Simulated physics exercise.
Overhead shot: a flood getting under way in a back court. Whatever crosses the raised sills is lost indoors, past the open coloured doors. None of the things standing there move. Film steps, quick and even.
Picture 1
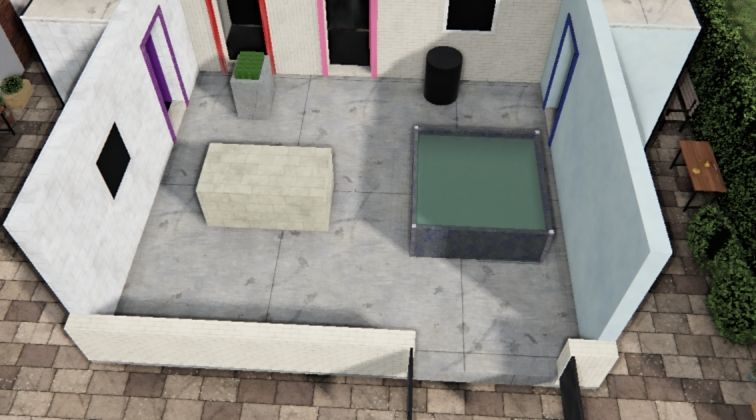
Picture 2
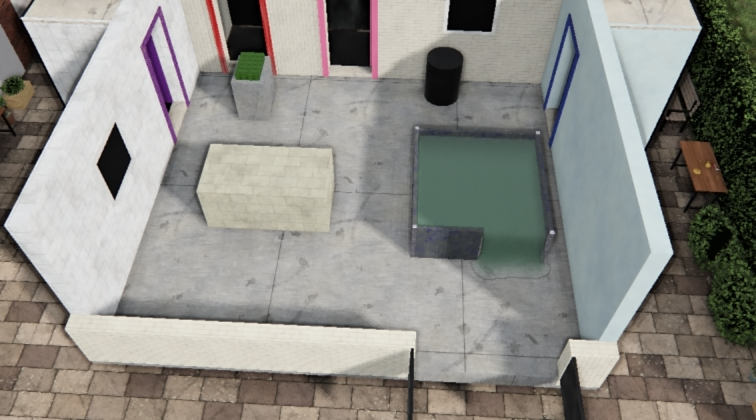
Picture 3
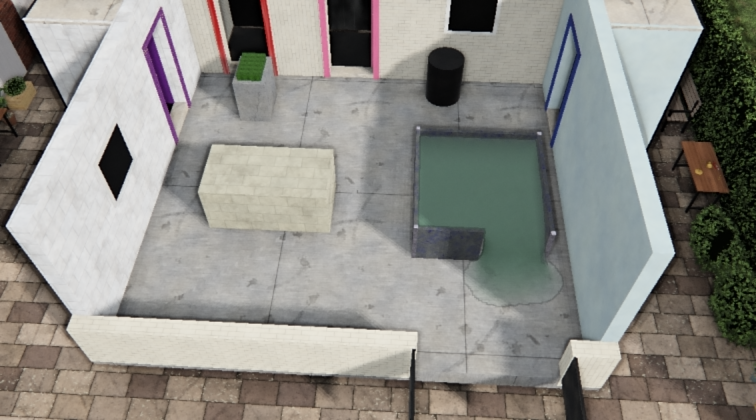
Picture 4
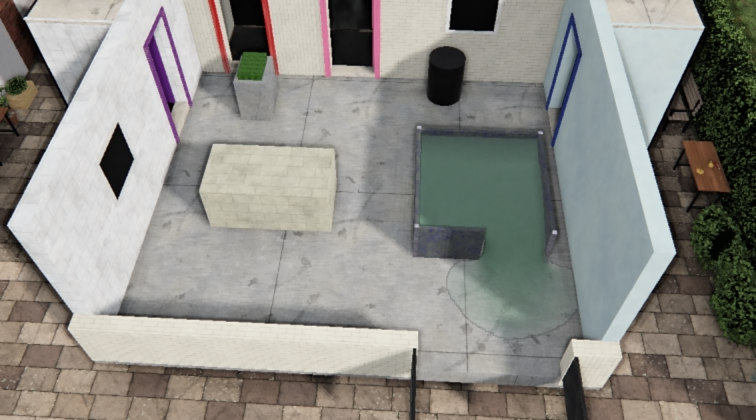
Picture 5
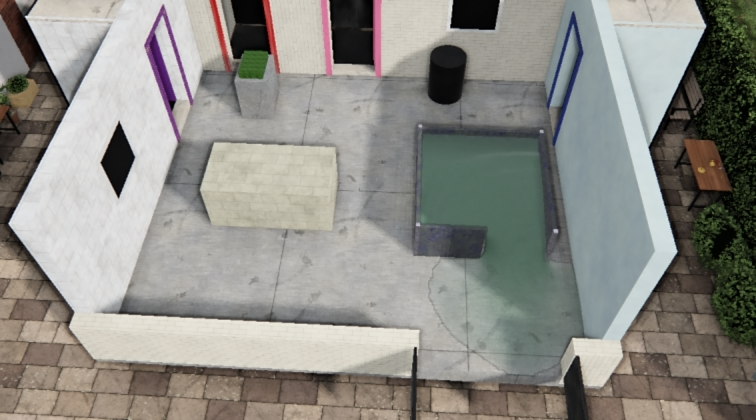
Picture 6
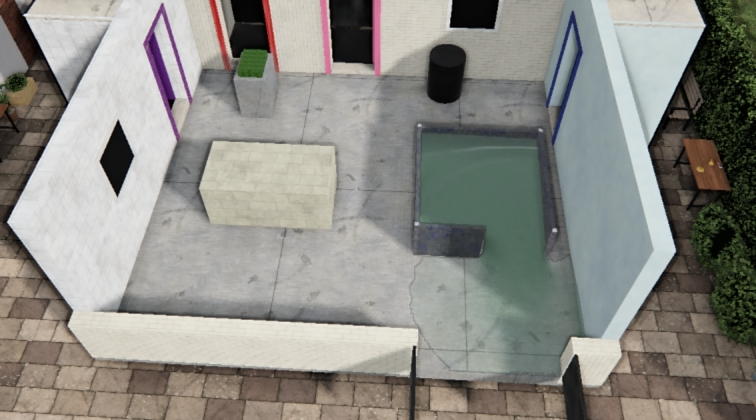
Walled back court seen from above, greenish water pouring through a gap in a dark tank's near side and spreading across grey paving.
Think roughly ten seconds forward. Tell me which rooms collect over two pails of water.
Outcome: Red door: Within two buckets. Blue door: Within two buckets. Pink door: Within two buckets. Purple door: Within two buckets.
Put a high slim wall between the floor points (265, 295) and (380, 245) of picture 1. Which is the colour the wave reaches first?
The door marked blue is first.
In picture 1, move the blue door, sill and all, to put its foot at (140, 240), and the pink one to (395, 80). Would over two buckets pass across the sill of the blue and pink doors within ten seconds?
Looking at it, I'd say the blue one is safe and the pink one is safe.
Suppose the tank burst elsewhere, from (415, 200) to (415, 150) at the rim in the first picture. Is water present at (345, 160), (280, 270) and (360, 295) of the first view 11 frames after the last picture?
Point by point: Swamped, swamped and swamped.
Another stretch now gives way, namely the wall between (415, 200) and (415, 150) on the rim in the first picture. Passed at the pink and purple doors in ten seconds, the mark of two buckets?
Pink: Over the line; purple: Under the line.
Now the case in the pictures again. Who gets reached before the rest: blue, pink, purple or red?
I'd go with the blue one.
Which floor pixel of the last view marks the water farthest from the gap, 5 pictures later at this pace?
At about (349, 348).
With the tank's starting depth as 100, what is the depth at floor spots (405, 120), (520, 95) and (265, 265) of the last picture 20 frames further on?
Going in order, that's 0, 0 and 0 %.
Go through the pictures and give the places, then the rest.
The first picture shows still water in the water tank at (479, 180).
In the second picture, water pours out at (511, 249) and has run to (547, 266).
In the third picture, the front is at (480, 295), out from the gap at (512, 251).
In the fourth picture, water pours out at (512, 251) and has run to (502, 333).
In the fifth picture, water pours out at (513, 250) and has run to a hidden place.
In the sixth picture, the front is at a hidden place, out from the gap at (513, 249).
A moment on, water covers 10 % of the floor; the red door not reached, the blue door not reached, the pink door not reached, the purple door not reached.
Next, water covers 15 % of the floor; the red door not reached, the blue door not reached, the pink door not reached, the purple door not reached.
Then, water covers 15 % of the floor; the red door not reached, the blue door not reached, the pink door not reached, the purple door not reached.
Later, water covers 20 % of the floor; the red door not reached, the blue door wet at the sill, nothing in, the pink door not reached, the purple door not reached.
In the end, water covers 25 % of the floor; the red door not reached, the blue door wet at the sill, nothing in, the pink door not reached, the purple door not reached.
